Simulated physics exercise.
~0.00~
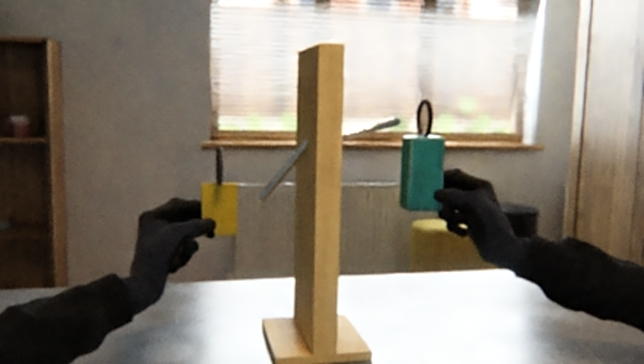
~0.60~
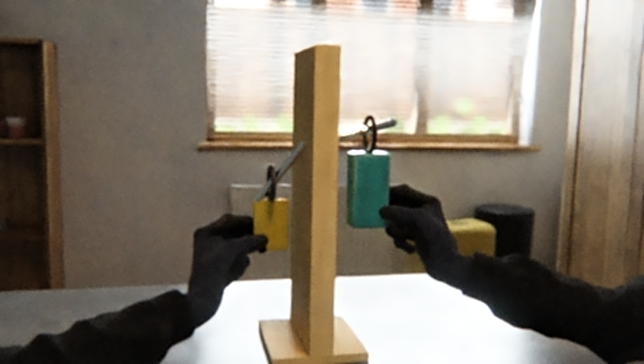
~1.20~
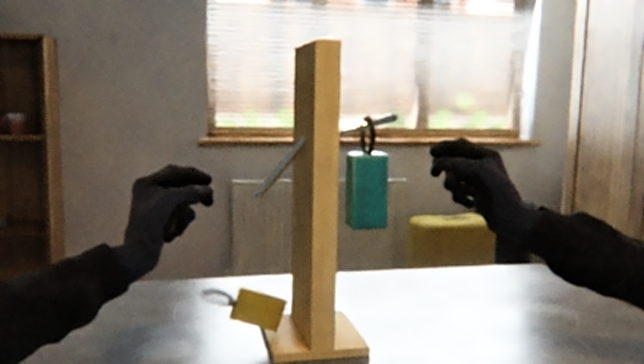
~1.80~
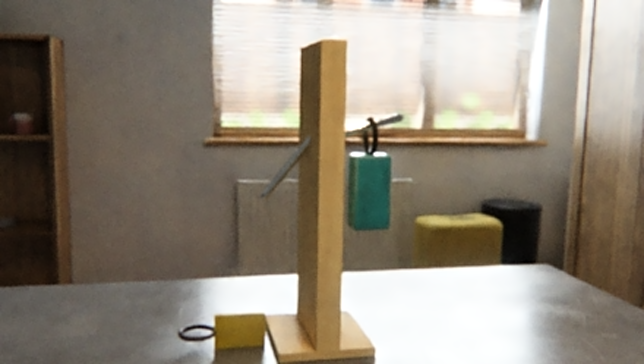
A yellow tag and a turquoise pouch were brought by two dark hands to the pegs on either side of a wooden stand and released; the tag slipped off the left peg and dropped to the table, while the pouch stayed hanging on the right.
